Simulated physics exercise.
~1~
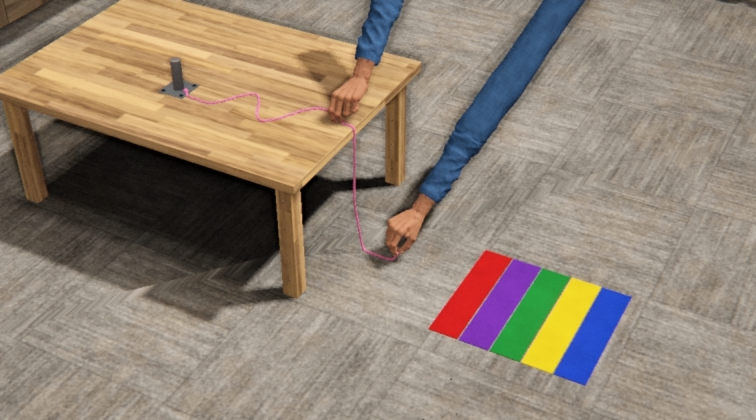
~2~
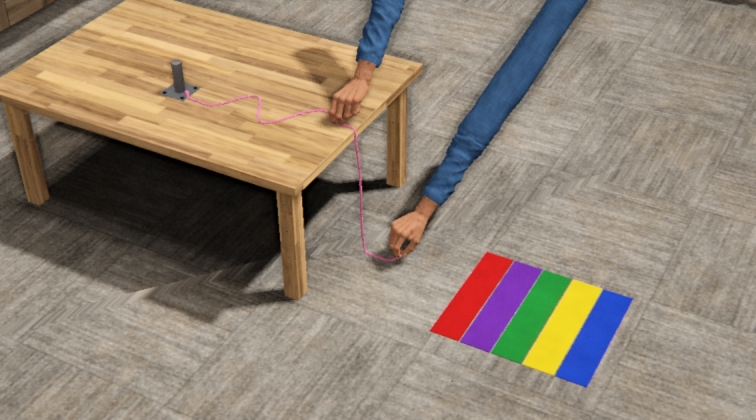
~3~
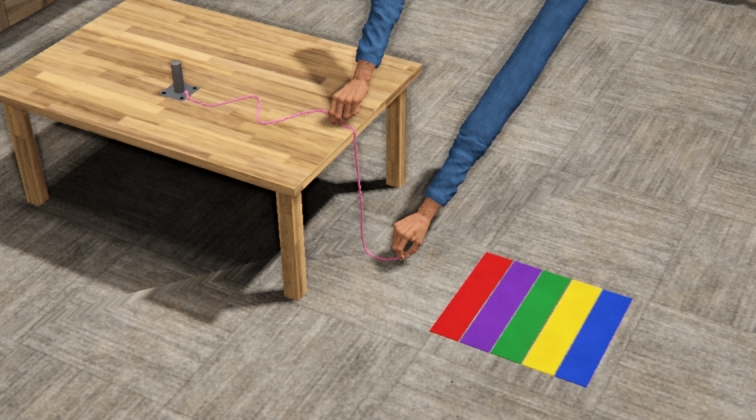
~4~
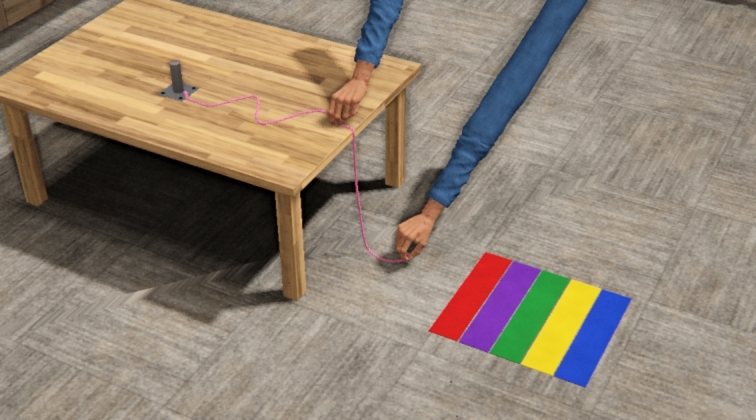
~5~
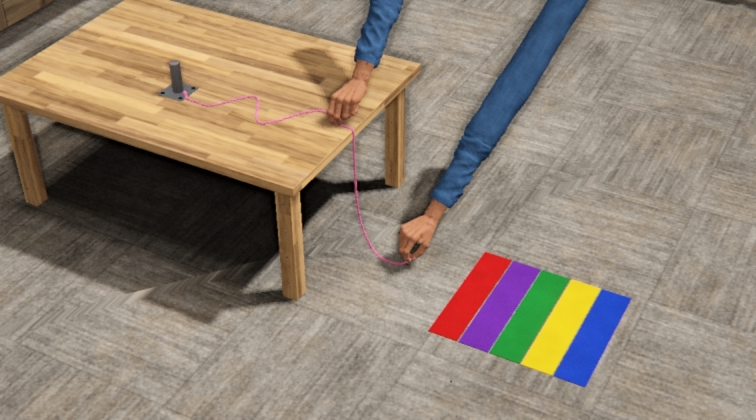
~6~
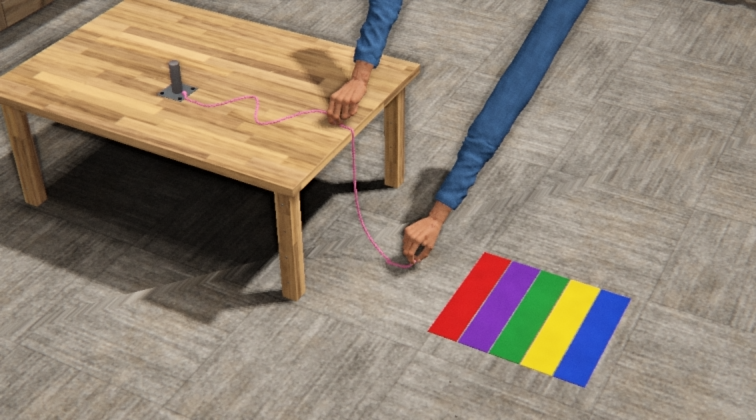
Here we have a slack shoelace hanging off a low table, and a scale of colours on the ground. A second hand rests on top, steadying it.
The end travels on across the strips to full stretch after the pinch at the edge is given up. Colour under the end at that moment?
Yellow.
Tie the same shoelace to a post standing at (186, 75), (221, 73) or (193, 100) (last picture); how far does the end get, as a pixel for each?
Near (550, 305), (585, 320) and (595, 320).
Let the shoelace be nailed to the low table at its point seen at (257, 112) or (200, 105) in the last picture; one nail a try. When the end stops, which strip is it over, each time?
Try 1: Green; try 2: Yellow.
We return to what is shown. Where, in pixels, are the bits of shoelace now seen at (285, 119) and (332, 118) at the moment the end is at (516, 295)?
Point 1 - (332, 129); point 2 - (358, 168).
Soon after, end near (516, 294); over purple.
After that, end near (549, 305); over green.
At the stop, end near (569, 312); over yellow. It gets as far as the yellow strip.
